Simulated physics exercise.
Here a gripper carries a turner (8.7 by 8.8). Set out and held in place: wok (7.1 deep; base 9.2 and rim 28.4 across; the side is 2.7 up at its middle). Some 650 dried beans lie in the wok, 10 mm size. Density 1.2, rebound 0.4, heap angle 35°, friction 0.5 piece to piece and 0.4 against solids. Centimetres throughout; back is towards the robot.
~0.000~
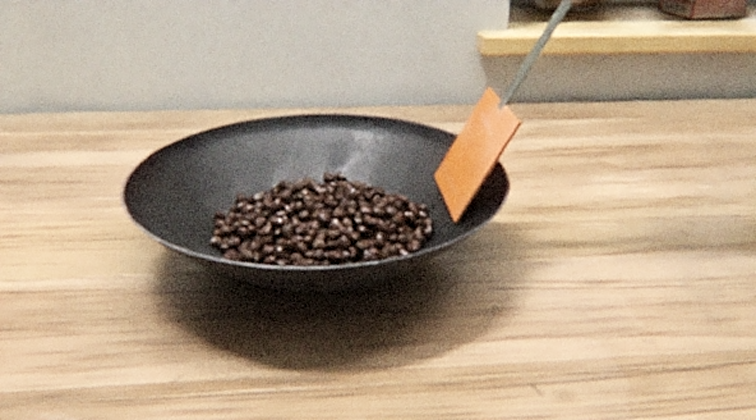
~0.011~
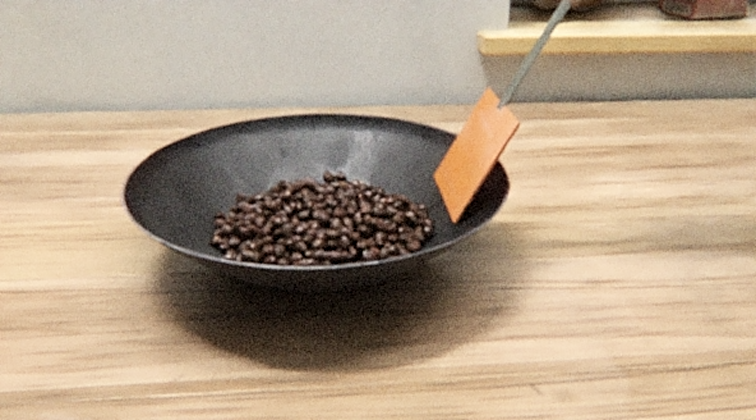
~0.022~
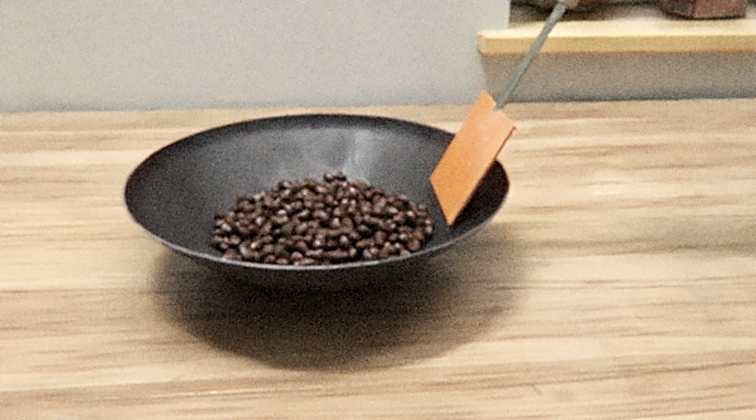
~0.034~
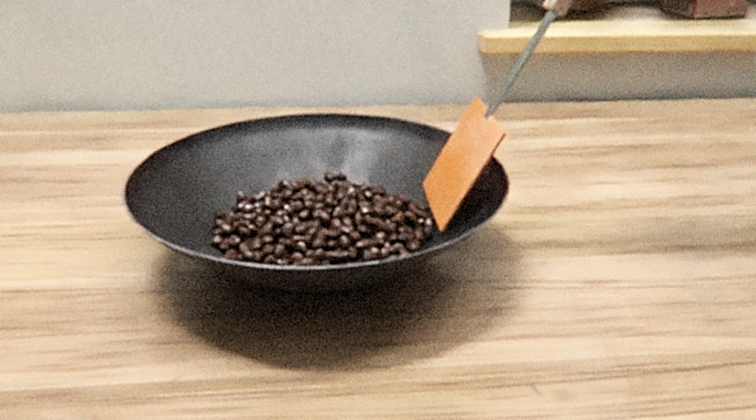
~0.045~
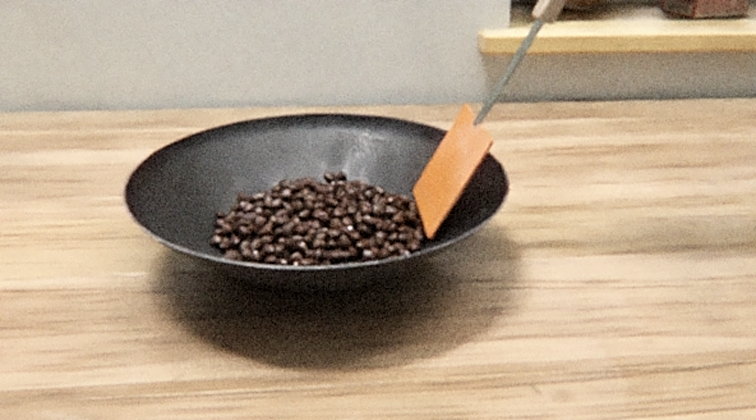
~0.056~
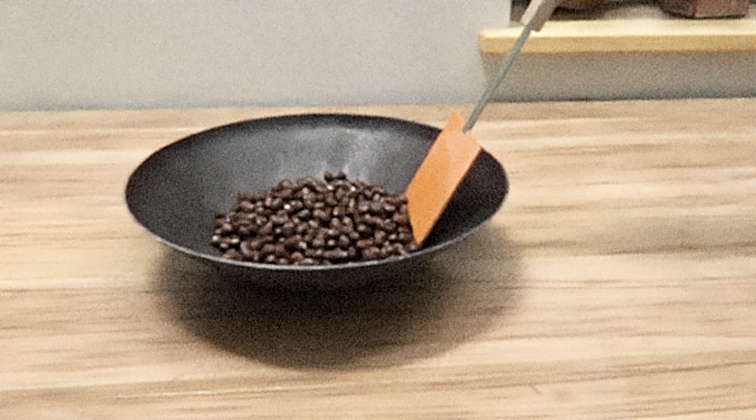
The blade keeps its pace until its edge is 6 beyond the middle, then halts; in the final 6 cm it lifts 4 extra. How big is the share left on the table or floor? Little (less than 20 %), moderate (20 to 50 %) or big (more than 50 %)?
Share on the table or floor: Little (less than 20 %).
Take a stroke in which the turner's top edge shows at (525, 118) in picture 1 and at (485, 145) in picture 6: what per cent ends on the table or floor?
Some 15 per cent.
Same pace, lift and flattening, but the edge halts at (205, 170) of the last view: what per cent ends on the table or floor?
Some 35 per cent.
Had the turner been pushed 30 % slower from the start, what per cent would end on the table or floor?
It would be near 0 per cent.
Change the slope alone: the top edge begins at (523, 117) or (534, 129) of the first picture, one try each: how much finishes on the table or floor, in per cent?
Some 10 and 10 per cent.
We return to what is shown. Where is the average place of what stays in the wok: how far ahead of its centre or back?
Some 5.0 cm ahead.
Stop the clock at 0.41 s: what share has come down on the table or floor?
About 0 per cent.
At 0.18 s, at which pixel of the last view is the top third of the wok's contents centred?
Near (242, 198).
After 0.12 s, sloping 62°, highest piece 7 above the table; 649 in the wok.
After 0.18 s, sloping 62°, highest piece 7 above the table; 649 in the wok.
After 0.41 s, sloping 62°, highest piece 9 above the table; 613 in the wok, 16 on the table or floor, 20 on the blade or in flight.
After 1.46 s, sloping 62°, highest piece 8 above the table; 613 in the wok, 36 on the table or floor.
At rest, 613 in the wok, 36 on the table or floor. That is 6 % on the table or floor.
